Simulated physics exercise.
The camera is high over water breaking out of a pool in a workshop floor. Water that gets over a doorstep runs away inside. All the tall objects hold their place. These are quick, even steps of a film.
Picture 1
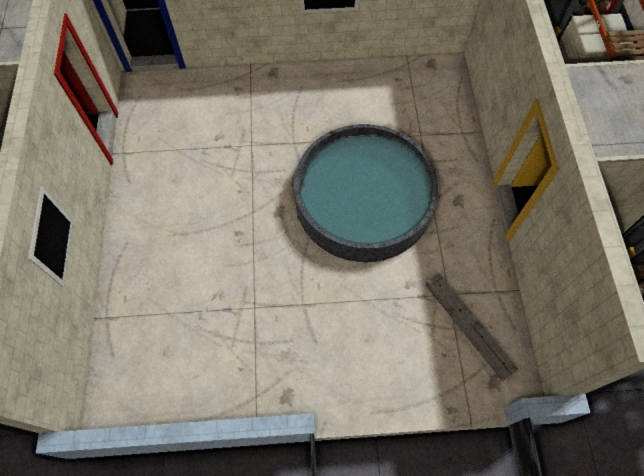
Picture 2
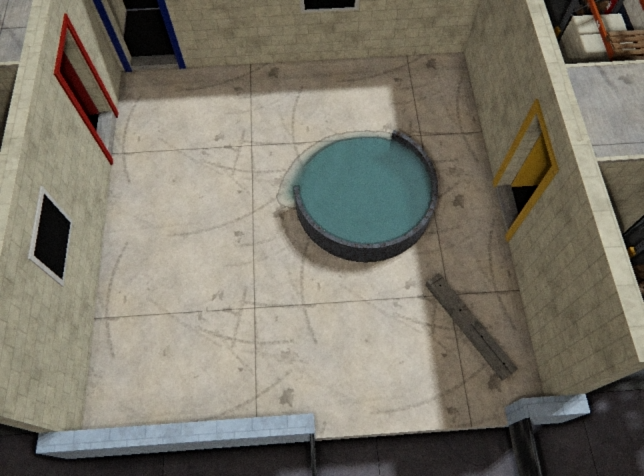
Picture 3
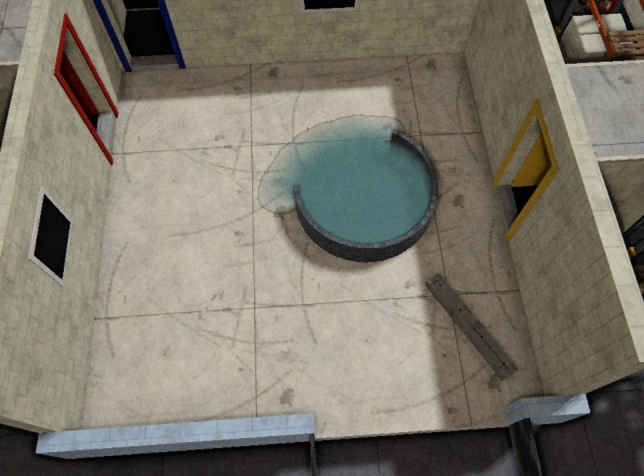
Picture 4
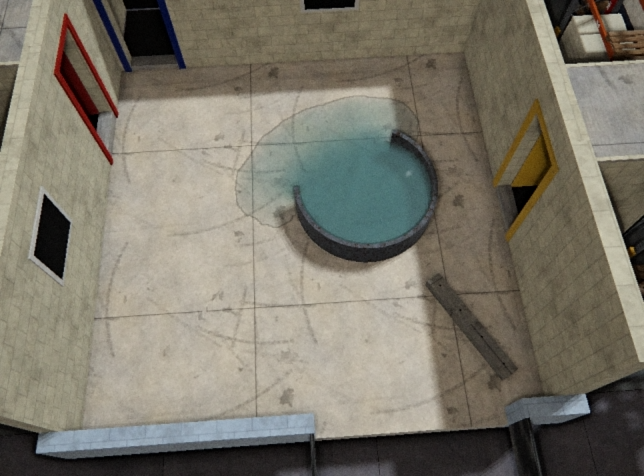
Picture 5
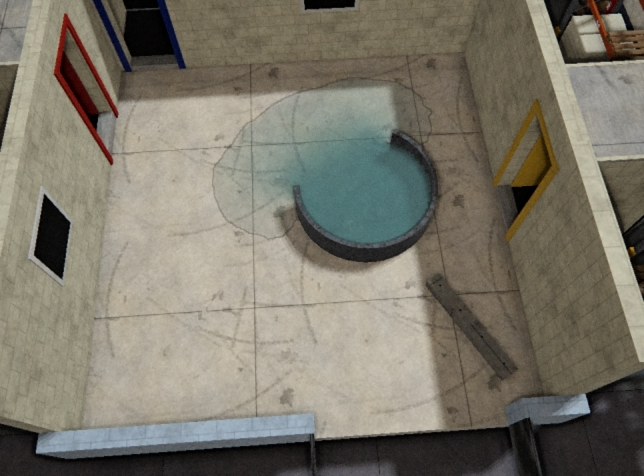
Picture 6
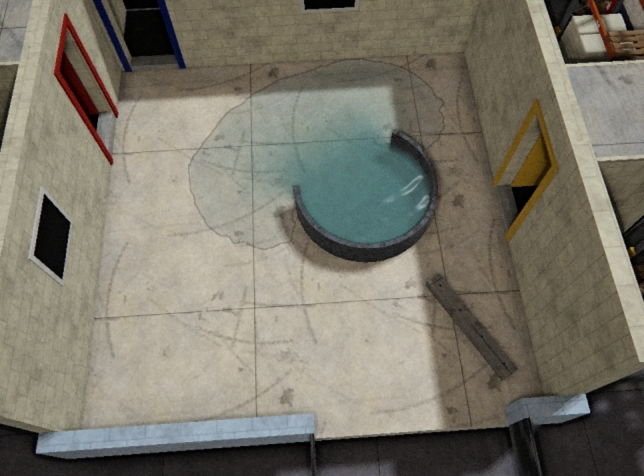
A round tank of teal water opens at its far side and water spreads outward across the floor.
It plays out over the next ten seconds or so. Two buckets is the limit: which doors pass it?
One by one: The blue door takes more than that; the red door stays under that; the yellow door stays under that.
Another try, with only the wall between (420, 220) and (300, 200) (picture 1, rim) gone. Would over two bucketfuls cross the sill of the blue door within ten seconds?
In short: The blue one holds.
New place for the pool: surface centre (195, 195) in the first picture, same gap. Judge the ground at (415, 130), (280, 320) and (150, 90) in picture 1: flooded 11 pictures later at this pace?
As listed: Dry, not flooded, under water.
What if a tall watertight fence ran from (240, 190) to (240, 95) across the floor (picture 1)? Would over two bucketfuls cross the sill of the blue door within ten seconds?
In short: The blue one keeps below it.
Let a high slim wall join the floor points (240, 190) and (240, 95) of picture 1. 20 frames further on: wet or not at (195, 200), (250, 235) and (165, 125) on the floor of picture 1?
In that order: Dry, awash, flooded.
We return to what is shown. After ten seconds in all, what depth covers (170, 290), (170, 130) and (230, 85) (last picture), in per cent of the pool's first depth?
In turn 6, 8 and 8 in a hundred.
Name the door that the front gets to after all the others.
The yellow-painted one.
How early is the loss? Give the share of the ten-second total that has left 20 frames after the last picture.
Some 20 per cent.
A moment on, water covers 35 % of the floor; the blue door not reached, the red door not reached, the yellow door not reached.
Next, water covers 35 % of the floor; the blue door wet at the sill, nothing in, the red door wet at the sill, nothing in, the yellow door not reached.
Then, water covers 40 % of the floor; the blue door under two buckets in, the red door wet at the sill, nothing in, the yellow door not reached.
Later, water covers 75 % of the floor; the blue door over two buckets in, the red door wet at the sill, nothing in, the yellow door wet at the sill, nothing in.
In the end, water covers 95 % of the floor; the blue door over two buckets in, the red door wet at the sill, nothing in, the yellow door wet at the sill, nothing in.
